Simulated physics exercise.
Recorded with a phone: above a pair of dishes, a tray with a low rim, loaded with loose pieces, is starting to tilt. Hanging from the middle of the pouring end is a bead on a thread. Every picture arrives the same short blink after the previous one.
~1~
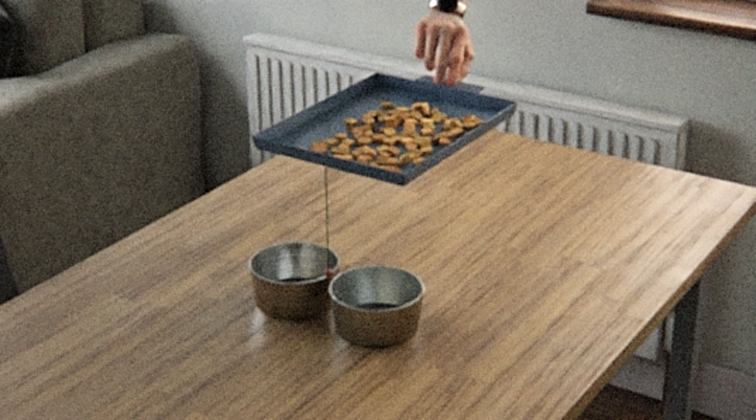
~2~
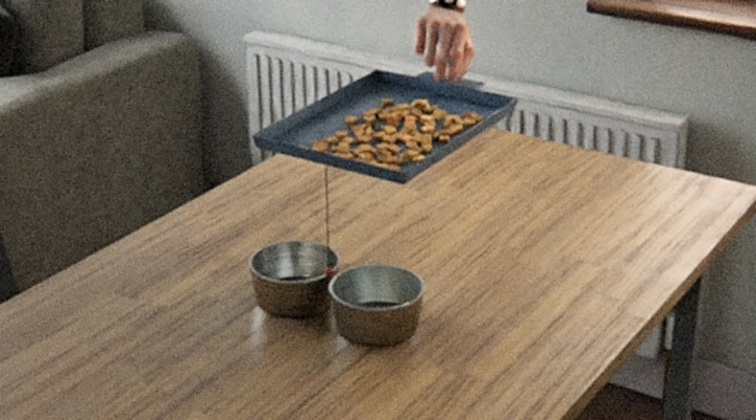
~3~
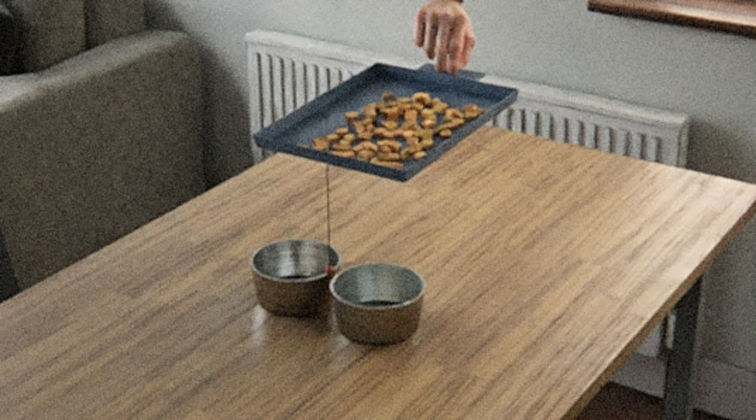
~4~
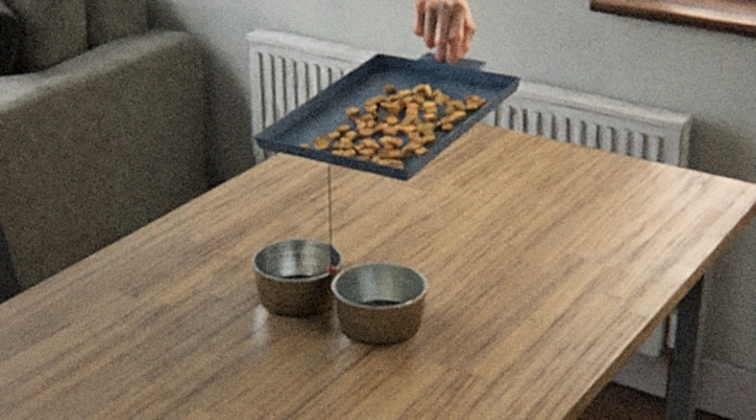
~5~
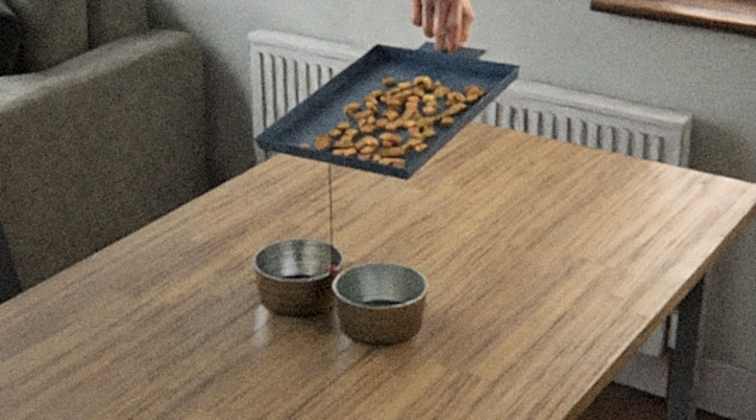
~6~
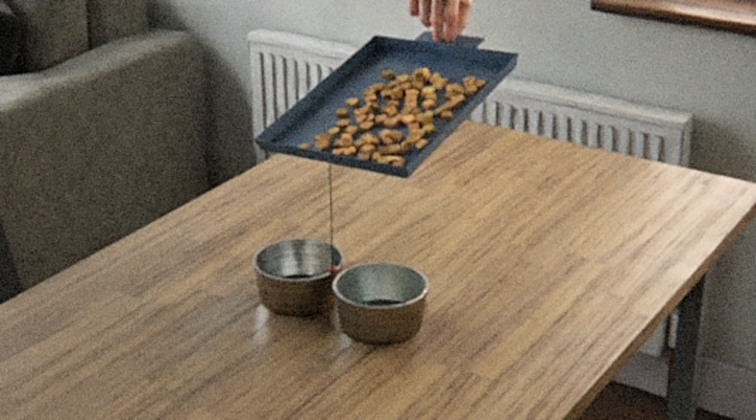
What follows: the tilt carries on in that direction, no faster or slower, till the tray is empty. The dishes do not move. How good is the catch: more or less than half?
I expect the dishes to end up with a lesser share of the load.
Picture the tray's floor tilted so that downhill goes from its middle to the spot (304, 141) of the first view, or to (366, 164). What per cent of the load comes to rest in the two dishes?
The first comes to 100 %, while the second comes to 20 %.
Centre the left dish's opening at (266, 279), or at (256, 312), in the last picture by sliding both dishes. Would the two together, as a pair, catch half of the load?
Earlier try a majority share, later try a minority share.
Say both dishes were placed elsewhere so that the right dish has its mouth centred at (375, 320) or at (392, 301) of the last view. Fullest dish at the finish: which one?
Well, first the dish at left, then the dish at left.
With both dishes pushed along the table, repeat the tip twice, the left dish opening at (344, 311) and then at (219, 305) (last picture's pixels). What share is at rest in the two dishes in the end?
First 30 per cent, second 10 per cent.
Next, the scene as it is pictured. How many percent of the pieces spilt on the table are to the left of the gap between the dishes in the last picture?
Near 100 per cent.
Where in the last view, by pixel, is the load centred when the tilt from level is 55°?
(326, 134).
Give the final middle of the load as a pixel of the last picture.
Somewhere around (269, 329) in the final view.
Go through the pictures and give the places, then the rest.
The first frame shows corners of the pouring end at (256, 136) and (404, 173), level; middle of the load at (390, 133), cereal squares; left dish at (268, 295); right dish at (352, 322); bead on its thread at (328, 273).
The second frame shows corners of the pouring end at (256, 135) and (404, 171), level; middle of the load at (391, 130).
The third frame shows corners of the pouring end at (257, 134) and (404, 169), tipped barely, lowest at the left corner; middle of the load at (392, 126).
The fourth frame shows corners of the pouring end at (258, 135) and (405, 168), tipped a little, lowest at the left corner; middle of the load at (393, 121).
The fifth frame shows corners of the pouring end at (259, 137) and (406, 167), tipped a little, lowest at the left corner; middle of the load at (393, 116).
The sixth frame shows corners of the pouring end at (258, 138) and (405, 166), tipped a little, lowest at the left corner; middle of the load at (392, 111); left dish at (273, 292); right dish at (356, 319).
Soon after the last picture, tray tipped steeply; nearly all on the tray; a stray few in the air.
A little later, tray tipped right over; most on the tray; a stray few in the left dish; a small part outside both; a small part in the air.
Later still, tray tipped past a quarter turn; a small part in the left dish; most outside both.
At rest, tray tipped past a quarter turn; none in the right dish; a small part in the left dish; most outside both.
